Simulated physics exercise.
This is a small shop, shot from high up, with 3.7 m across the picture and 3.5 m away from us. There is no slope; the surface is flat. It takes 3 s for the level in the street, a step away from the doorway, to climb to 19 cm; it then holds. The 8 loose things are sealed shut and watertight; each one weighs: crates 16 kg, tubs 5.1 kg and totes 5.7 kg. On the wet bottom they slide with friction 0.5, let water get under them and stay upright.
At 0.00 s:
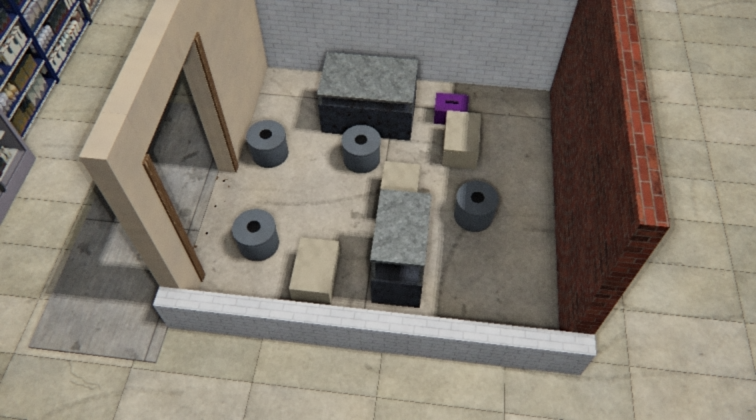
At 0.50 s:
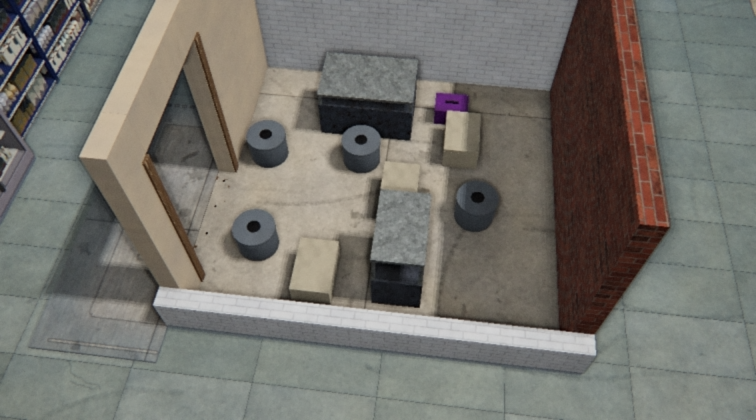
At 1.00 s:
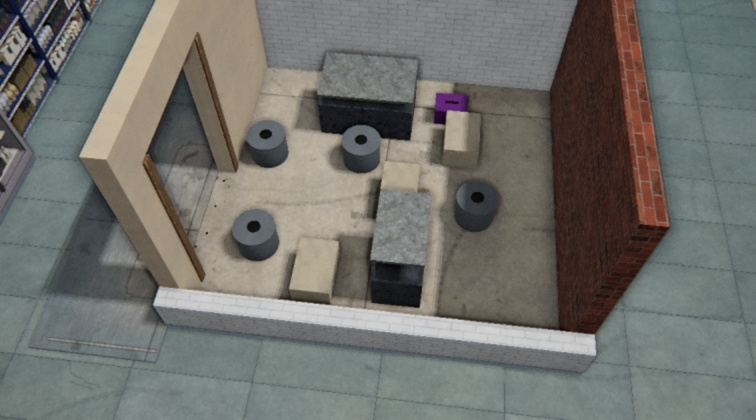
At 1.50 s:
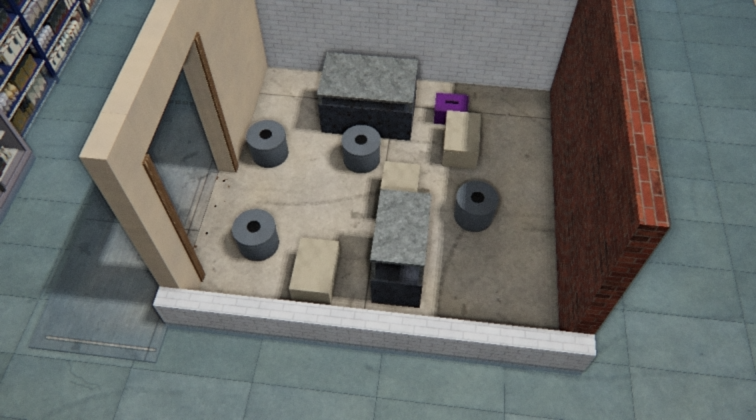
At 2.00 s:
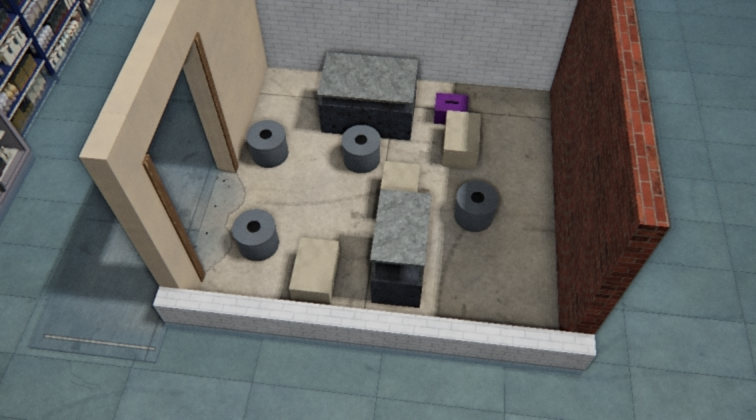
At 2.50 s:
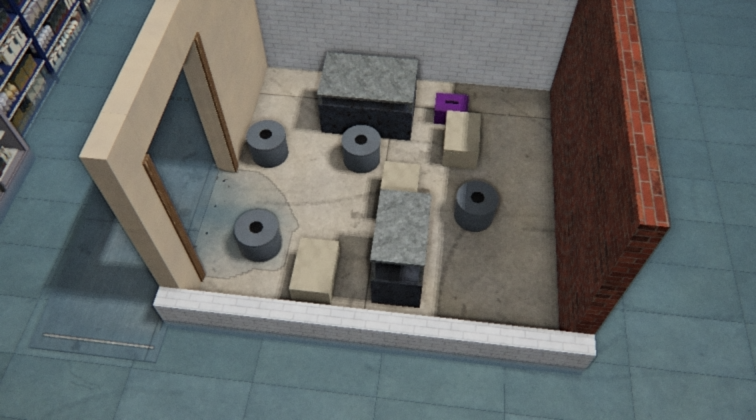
Thin water spreading through the doorway at left across a small shop's floor, with tubs, pale boxes and a purple tote staying put.
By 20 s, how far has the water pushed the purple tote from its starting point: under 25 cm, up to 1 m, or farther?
It ends up a bit off.
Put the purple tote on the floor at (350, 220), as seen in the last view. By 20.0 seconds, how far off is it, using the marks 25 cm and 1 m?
So it journeys a long way.
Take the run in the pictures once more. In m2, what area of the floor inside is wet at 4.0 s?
Some 4.5 m2 of it.
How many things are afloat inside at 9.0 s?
Then: 7.
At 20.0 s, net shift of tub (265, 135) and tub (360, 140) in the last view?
120 cm, 140 cm.
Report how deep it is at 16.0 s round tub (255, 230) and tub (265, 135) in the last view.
Some 11 cm at the first, some 14 cm at the second.
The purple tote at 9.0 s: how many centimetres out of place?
It has shifted about 50 cm.
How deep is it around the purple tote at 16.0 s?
14 cm, roughly.
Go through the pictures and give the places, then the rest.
The purple tote at (452, 103) rests on the ground; water covers 0.0 m2; 0 of 8 have shifted, in the first picture.
The purple tote at (452, 103) rests on the ground; 0.0 m2 under water; 0 of 8 have shifted, in the second picture.
The purple tote at (452, 103), on the bottom; 0.0 m2 under water; 0 of 8 have shifted, in the third picture.
The purple tote at (452, 103), on the bottom; water covers 0.0 m2; 0 of 8 have shifted, in the fourth picture.
The purple tote at (452, 103) rests on the ground; water covers 0.1 m2; 0 of 8 have shifted, in the fifth picture.
The purple tote at (452, 103) rests on the ground; water covers 0.7 m2; 0 of 8 have shifted, in the sixth picture.
After 4.0 s the purple tote is near (452, 103), 0.0 m from its start, aground; 1 afloat.
After 9.0 s the purple tote is near (430, 76), 0.5 m from its start, aground; 7 afloat.
After 16.0 s the purple tote is near (431, 72), 0.5 m from its start, afloat; 8 afloat.
After 20.0 s the purple tote is near (431, 71), 0.5 m from its start, afloat; 8 afloat.
